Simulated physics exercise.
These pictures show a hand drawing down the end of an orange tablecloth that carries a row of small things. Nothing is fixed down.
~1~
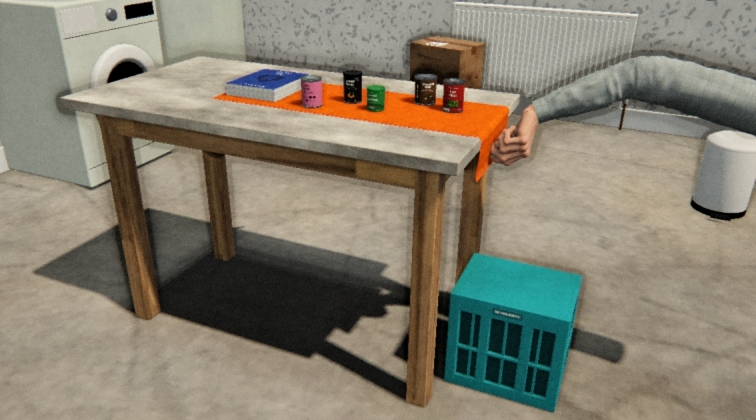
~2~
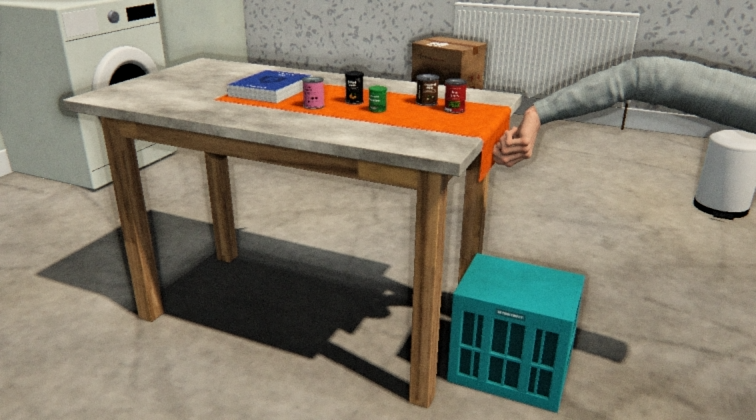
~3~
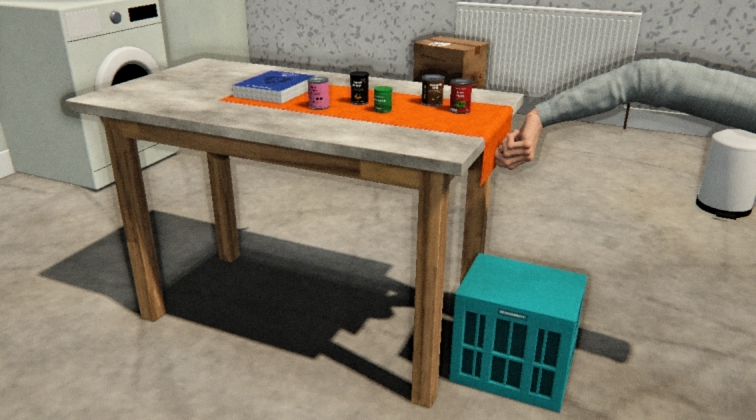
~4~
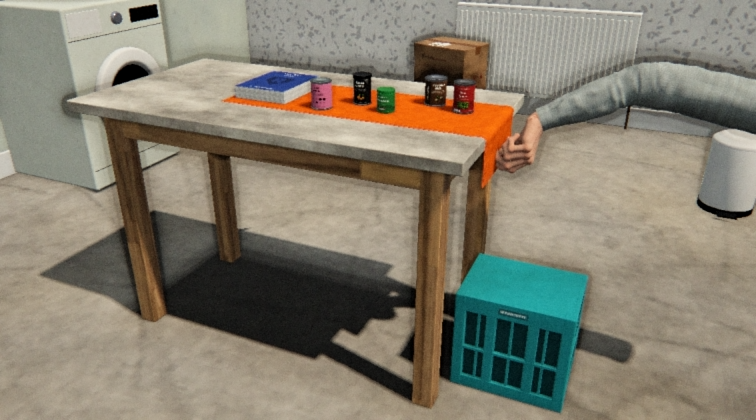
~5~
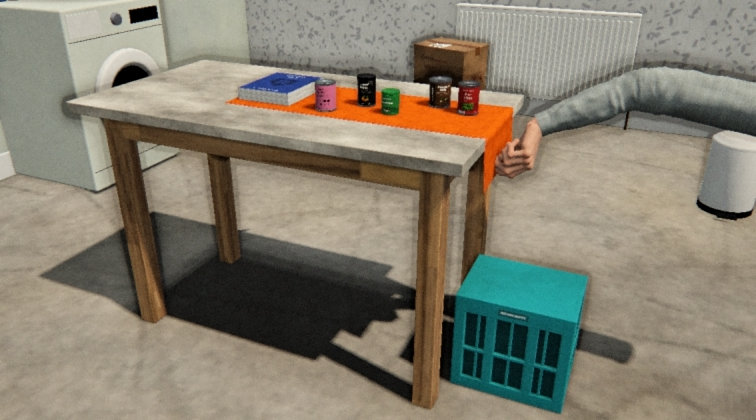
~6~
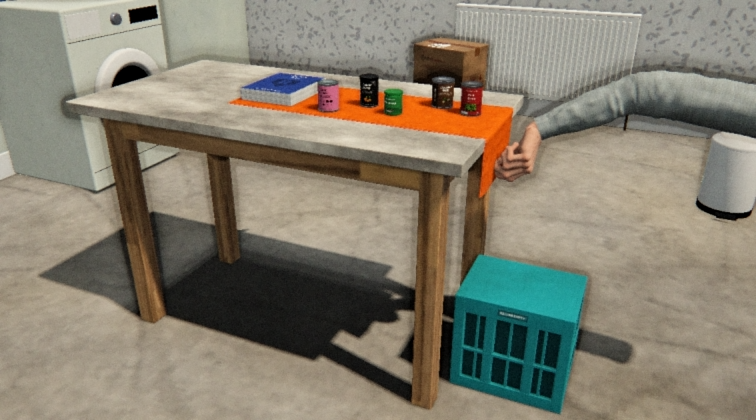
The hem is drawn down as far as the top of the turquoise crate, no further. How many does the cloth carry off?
The table loses three.
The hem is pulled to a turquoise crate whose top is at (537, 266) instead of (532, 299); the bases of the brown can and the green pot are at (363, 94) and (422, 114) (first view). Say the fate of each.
The brown can does not fall, the green pot drops off.
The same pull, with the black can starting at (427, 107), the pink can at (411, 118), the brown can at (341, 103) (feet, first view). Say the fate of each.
The black can tumbles off, the pink can drops off, the brown can stays on.
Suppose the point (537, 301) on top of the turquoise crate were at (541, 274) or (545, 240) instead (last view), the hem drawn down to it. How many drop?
In that case 2 and 1.
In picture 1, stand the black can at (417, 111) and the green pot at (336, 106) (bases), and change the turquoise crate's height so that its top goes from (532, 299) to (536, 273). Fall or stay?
The black can falls, the green pot survives.
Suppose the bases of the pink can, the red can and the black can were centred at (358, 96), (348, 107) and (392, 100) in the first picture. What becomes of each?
The pink can keeps its place on top, the red can survives, the black can drops off.
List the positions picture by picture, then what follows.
In the first picture, hem (476, 182); red can (454, 81); brown can (426, 76); green pot (376, 87); black can (353, 72); pink can (311, 78); top of the crate (532, 299).
In the second picture, hem (479, 182); red can (456, 81).
In the third picture, hem (480, 185); brown can (433, 77).
In the fourth picture, hem (482, 189); green pot (386, 89); top of the crate (538, 299).
In the fifth picture, hem (484, 195); black can (366, 75).
In the sixth picture, hem (479, 198); red can (472, 84); brown can (444, 79); green pot (394, 91); black can (369, 76); pink can (328, 82).
Soon after, hem near (494, 215); red can gone.
After that, hem near (492, 247); red can and brown can gone.
And then, hem on the crate; red can, brown can and green pot gone.
In the end, hem on the crate; red can, brown can and green pot gone. The count of fallen things is three.
